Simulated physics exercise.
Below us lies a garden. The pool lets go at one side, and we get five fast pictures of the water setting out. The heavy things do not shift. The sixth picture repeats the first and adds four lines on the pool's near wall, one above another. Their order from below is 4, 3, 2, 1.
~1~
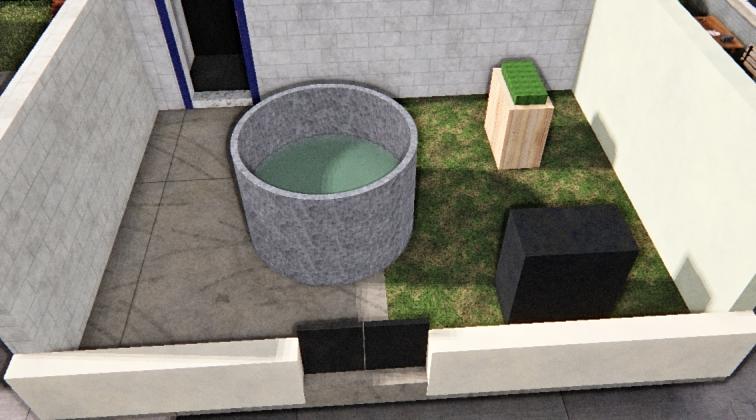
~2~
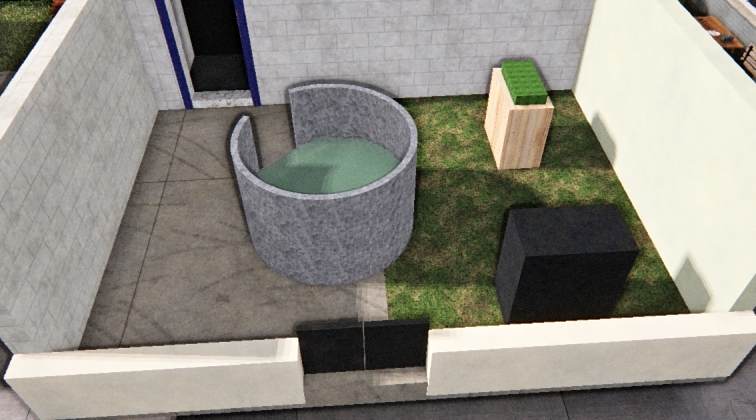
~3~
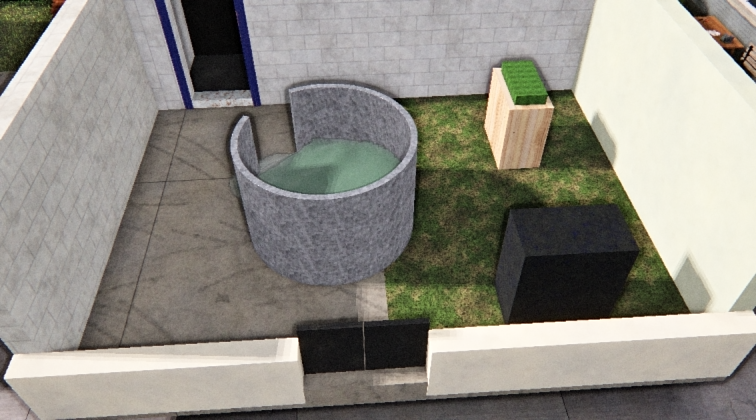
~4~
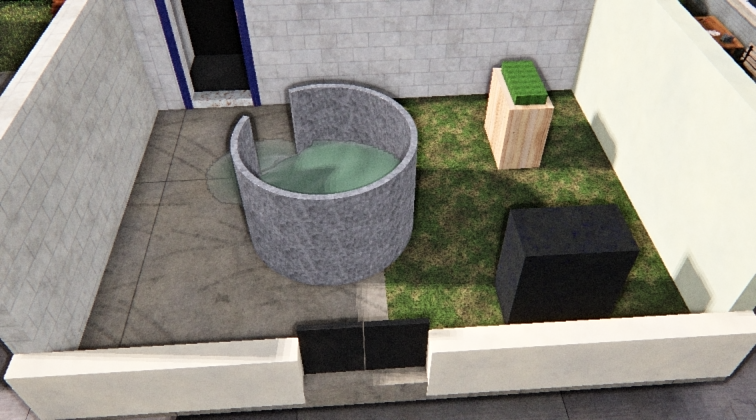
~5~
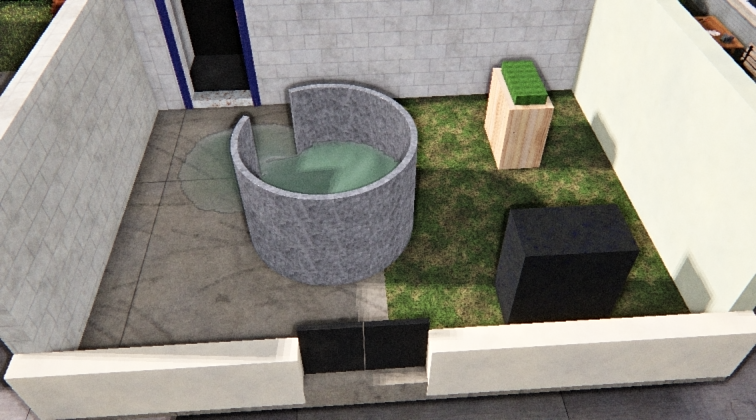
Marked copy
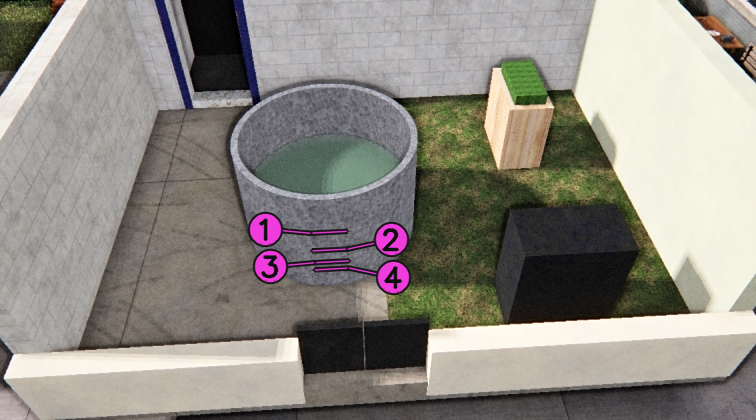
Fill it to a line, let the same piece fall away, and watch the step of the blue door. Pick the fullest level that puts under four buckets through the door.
3 is the one.
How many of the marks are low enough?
Two of them.
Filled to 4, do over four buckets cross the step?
No, not at all.
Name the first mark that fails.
Mark 2.
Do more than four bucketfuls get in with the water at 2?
Yes, that goes wrong.
In magenta, 1 at (328, 232); 2 at (330, 249); 3 at (331, 261); 4 at (332, 268); from the bottom up 4, 3, 2, 1.
Choosing 1, dozens of bucketfuls pour in.
Choosing 2, about 9 bucketfuls get in.
Choosing 3, a bucket or two gets in.
Choosing 4, nothing gets over.
